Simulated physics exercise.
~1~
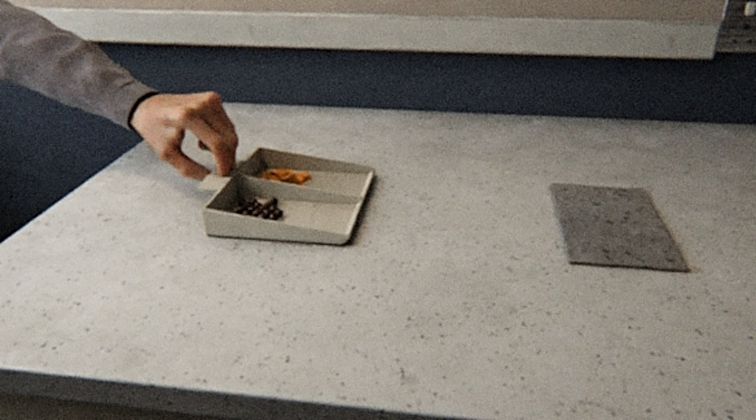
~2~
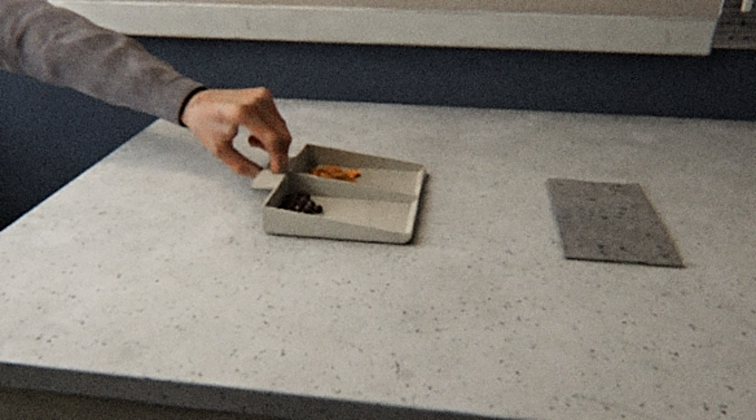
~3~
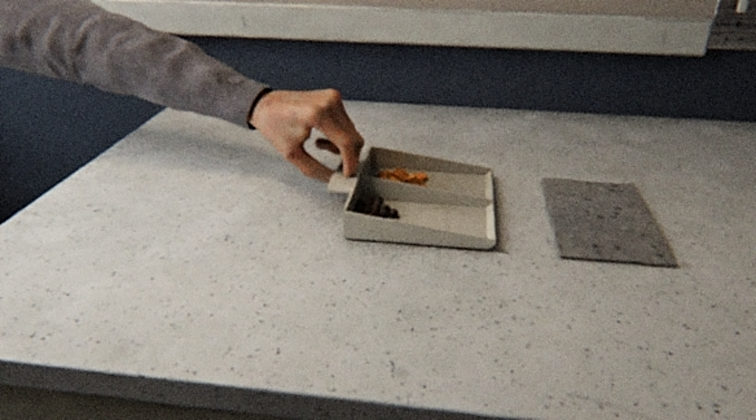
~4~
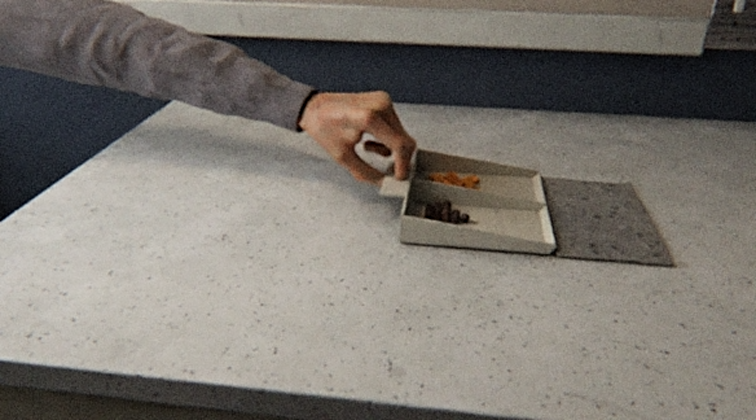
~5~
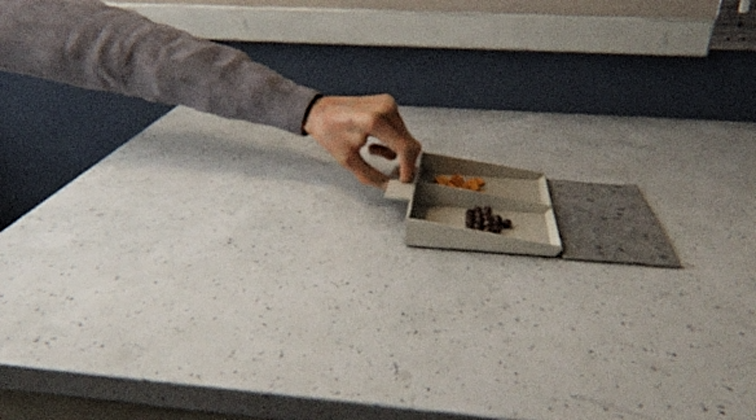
A hand pushes a divided tray right until it stops at a gray slab, dark pieces shifting forward.
